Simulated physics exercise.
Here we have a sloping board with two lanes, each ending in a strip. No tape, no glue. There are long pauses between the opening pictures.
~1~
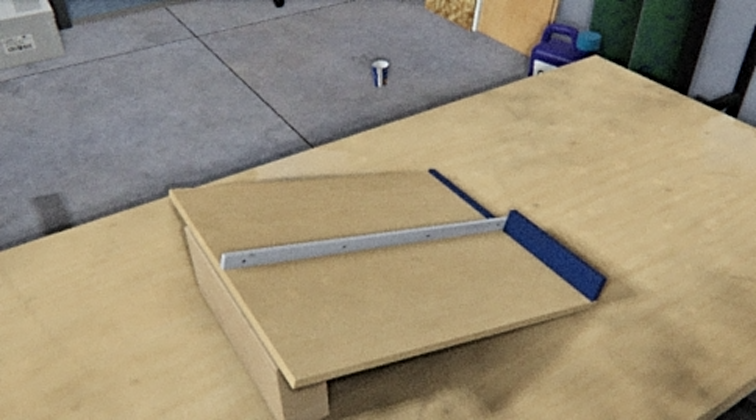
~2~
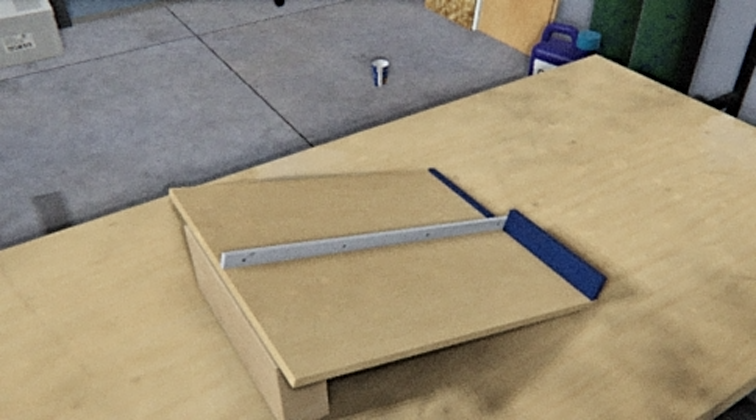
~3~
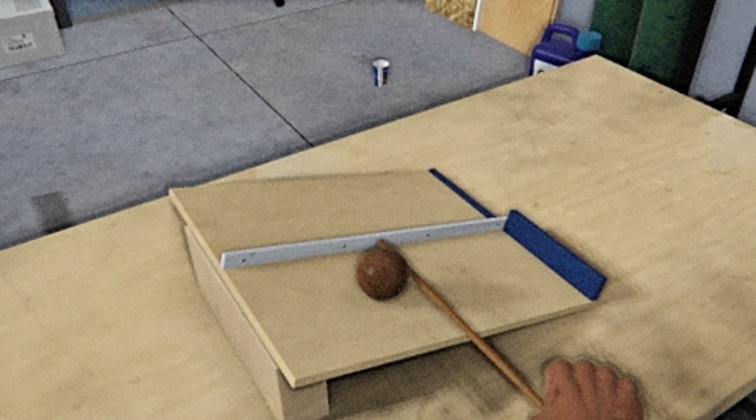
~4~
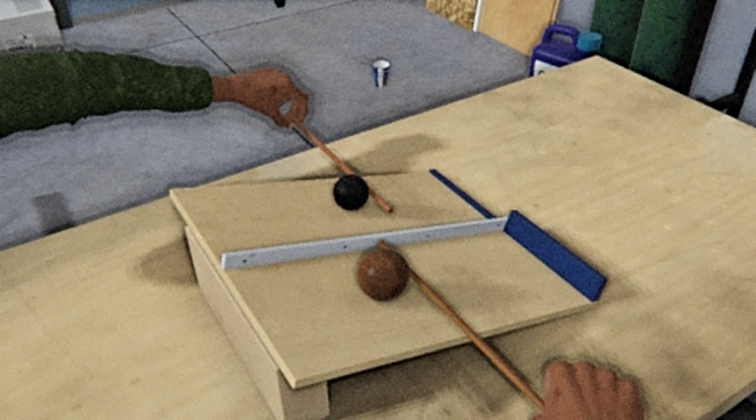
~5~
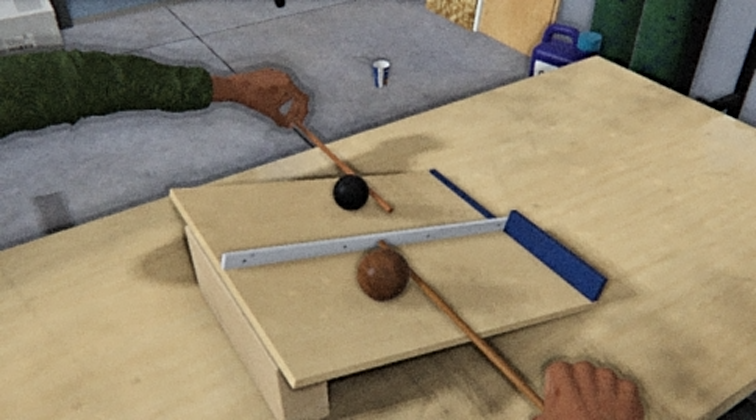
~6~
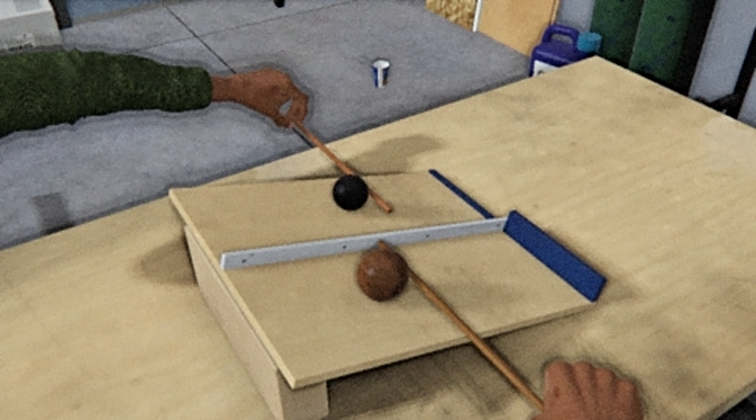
Hands holding a brown onion, then a black ball, in place with sticks on a sloping two-lane board, both staying still.
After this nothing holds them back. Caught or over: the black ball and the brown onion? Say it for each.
In the end the black ball runs past the strip, the brown onion gets caught.
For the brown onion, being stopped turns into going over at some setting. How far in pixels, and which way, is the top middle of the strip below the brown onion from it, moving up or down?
About 12 pixels down.
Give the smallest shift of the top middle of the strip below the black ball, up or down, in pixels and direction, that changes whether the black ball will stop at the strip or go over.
Roughly 8 pixels up.
Then, 0.46 s past the last view, black ball rolling on the board near (439, 186); brown onion rolling on the board near (487, 258).
Then, 0.90 s past the last view, black ball off the board near (581, 146); brown onion resting against the strip near (537, 250).
Then, 1.32 s past the last view, black ball off the board near (686, 104); brown onion resting against the strip near (537, 250).
Finally, the black ball goes over the end; the brown onion is held by the strip, near (537, 250).
